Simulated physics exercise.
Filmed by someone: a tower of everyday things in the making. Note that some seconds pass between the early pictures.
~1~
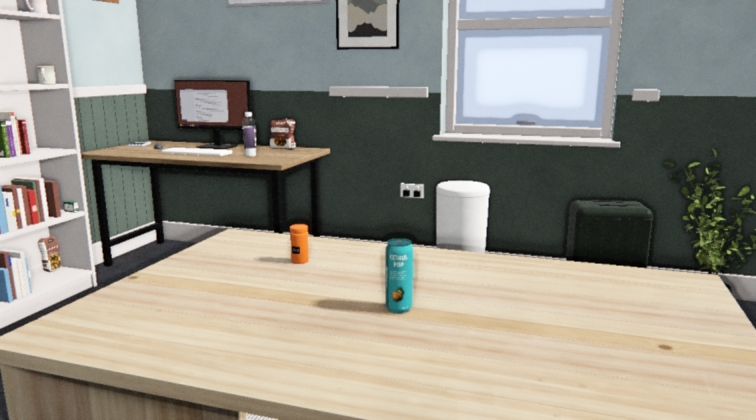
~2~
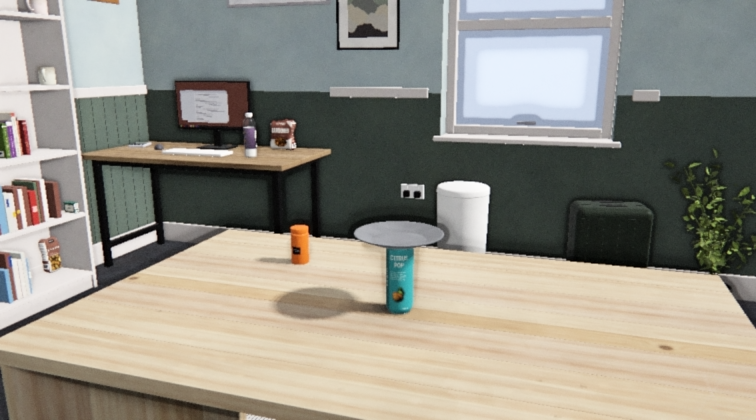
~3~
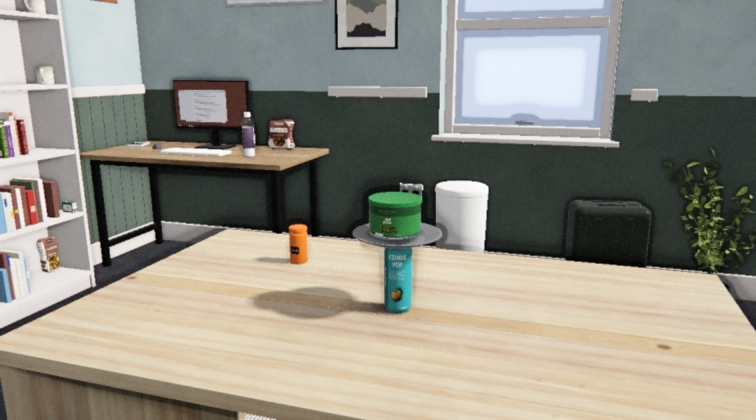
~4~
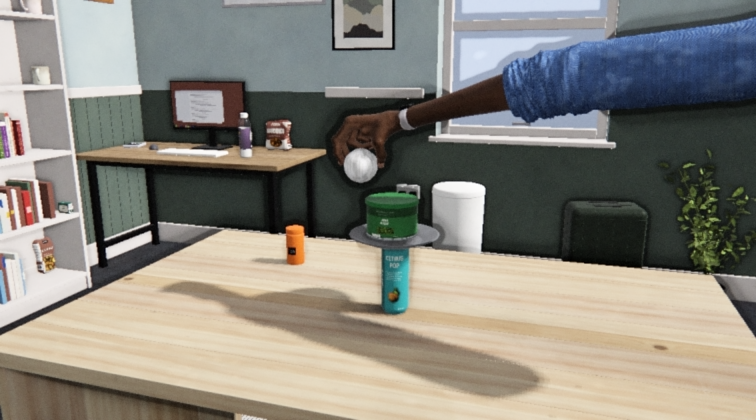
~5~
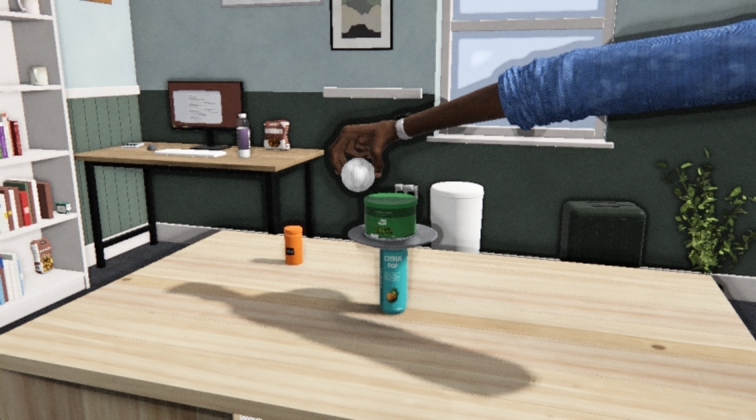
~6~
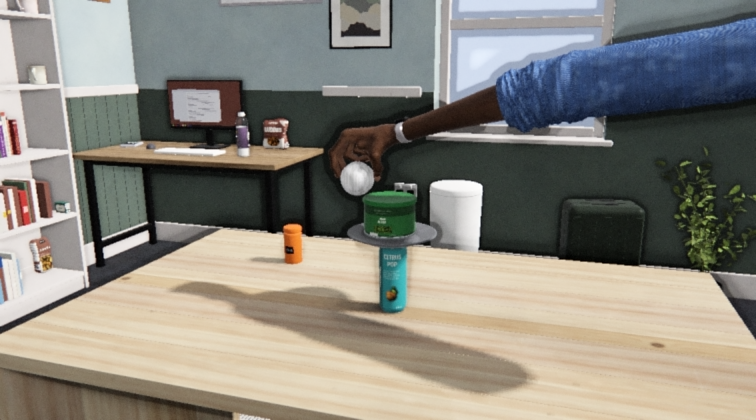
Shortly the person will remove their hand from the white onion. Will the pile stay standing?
Basically the pile is insecure.
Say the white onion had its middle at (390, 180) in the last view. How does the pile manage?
The pile remains standing.
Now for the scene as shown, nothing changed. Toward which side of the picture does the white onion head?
Its movement is toward the left.
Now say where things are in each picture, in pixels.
In the first picture, the last thing is not in view yet.
In the second picture, the last thing is not in view yet; orange shaker (300, 245).
In the third picture, the last thing is not in view yet; green tub (395, 215).
The fourth picture shows still above its spot; white onion (361, 165); orange shaker (295, 245).
The fifth picture shows still above its spot; white onion (358, 175); green tub (390, 216).
The sixth picture shows in place under the hand; white onion (357, 178); orange shaker (293, 244).
Then, 0.30 s past the last view, white onion now fallen.
Then, 0.40 s past the last view, things are still on the move.
Then, 0.50 s past the last view, as before.
Then, 1.10 s past the last view, nothing new.
Finally, fallen, white onion; the other 4 still in place. Final places as the last picture's camera would see them, white onion near (275, 282). The pile gives way.
